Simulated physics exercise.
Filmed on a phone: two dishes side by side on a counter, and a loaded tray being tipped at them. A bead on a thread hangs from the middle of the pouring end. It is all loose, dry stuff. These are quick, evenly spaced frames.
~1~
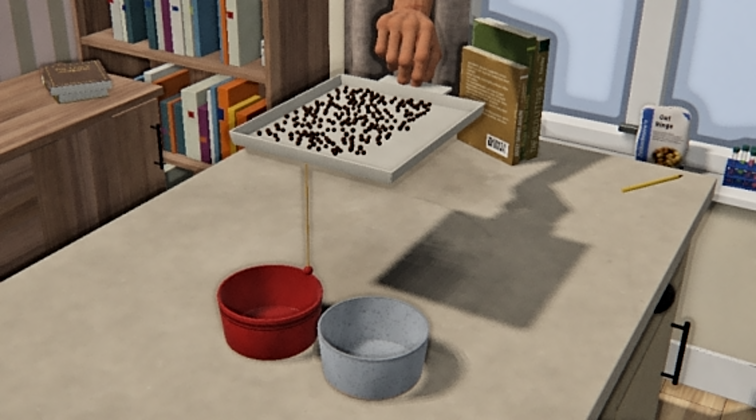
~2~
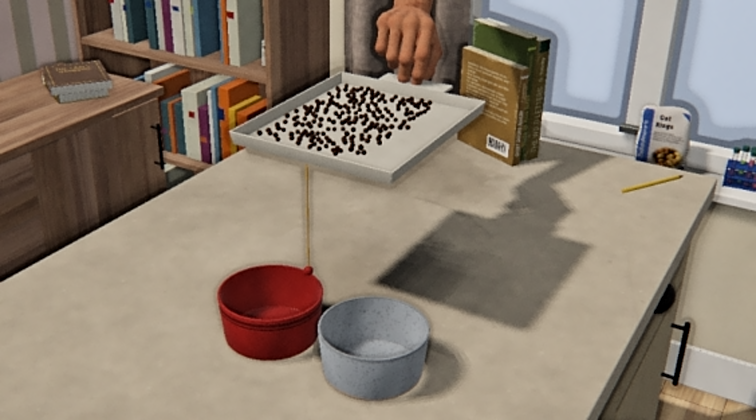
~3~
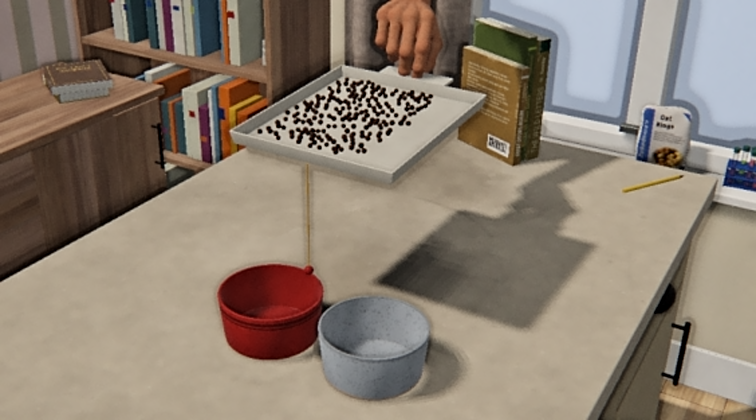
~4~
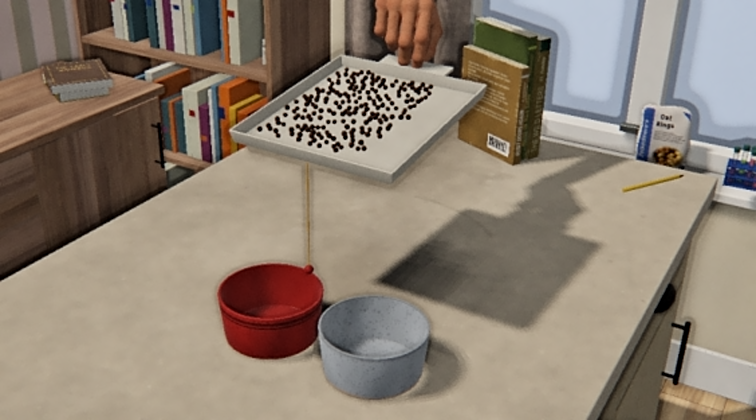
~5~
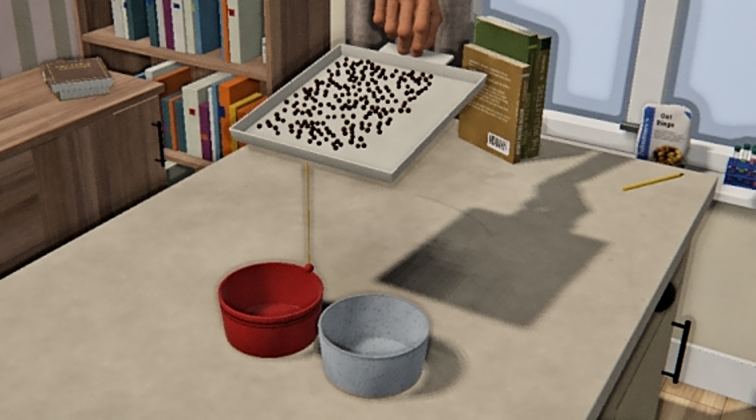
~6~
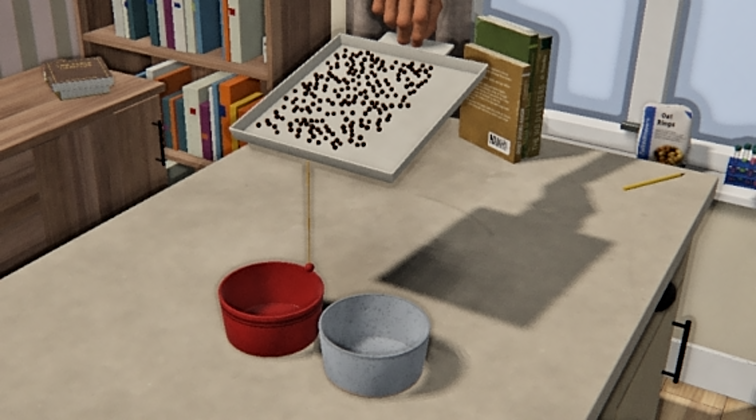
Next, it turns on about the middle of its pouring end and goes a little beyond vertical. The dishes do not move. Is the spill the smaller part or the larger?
Caught overall: The larger part.
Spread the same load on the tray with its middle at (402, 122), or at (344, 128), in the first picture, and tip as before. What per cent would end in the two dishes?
About 90 and 90 per cent.
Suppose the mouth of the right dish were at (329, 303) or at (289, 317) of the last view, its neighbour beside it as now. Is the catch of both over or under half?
At the first place most of it, at the second over half.
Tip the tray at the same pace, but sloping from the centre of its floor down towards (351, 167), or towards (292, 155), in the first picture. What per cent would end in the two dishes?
Near 90 % and 60 %.
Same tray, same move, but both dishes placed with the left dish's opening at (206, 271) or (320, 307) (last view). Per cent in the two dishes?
Near 80 % and 70 %.
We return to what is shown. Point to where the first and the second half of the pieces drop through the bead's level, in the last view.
At about (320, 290), then at (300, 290).
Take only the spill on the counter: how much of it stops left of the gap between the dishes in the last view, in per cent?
Some 80 per cent.
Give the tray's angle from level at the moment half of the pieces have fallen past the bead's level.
Around 105° of tilt.
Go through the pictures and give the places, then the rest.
Corners of the pouring end (233, 131) and (390, 171), level; middle of the load (349, 119), allspice berries; left dish (240, 334); right dish (345, 373); bead on its thread (308, 270), in the first picture.
Corners of the pouring end (233, 131) and (391, 171), level; middle of the load (349, 118), in the second picture.
Corners of the pouring end (234, 131) and (391, 171), tipped barely, level across its low end; middle of the load (349, 114), in the third picture.
Corners of the pouring end (233, 130) and (391, 171), tipped a little, level across its low end; middle of the load (349, 108), in the fourth picture.
Corners of the pouring end (233, 128) and (390, 171), tipped a little, level across its low end; middle of the load (349, 101), in the fifth picture.
Corners of the pouring end (233, 127) and (391, 171), tipped a little, level across its low end; middle of the load (348, 96); left dish (241, 331); right dish (346, 370), in the sixth picture.
Just after the last frame, tray tipped steeply; almost all on the tray; just a few in the right dish; just a few in the left dish; just a few outside both.
A moment on, tray tipped right over; the larger part on the tray; just a few in the right dish; just a few in the left dish; just a few outside both; roughly a quarter in the air.
Further on, tray tipped past a quarter turn; roughly a third in the right dish; roughly half in the left dish; roughly a quarter outside both.
When it is over, tray tipped past a quarter turn; roughly a third in the right dish; roughly half in the left dish; roughly a quarter outside both.
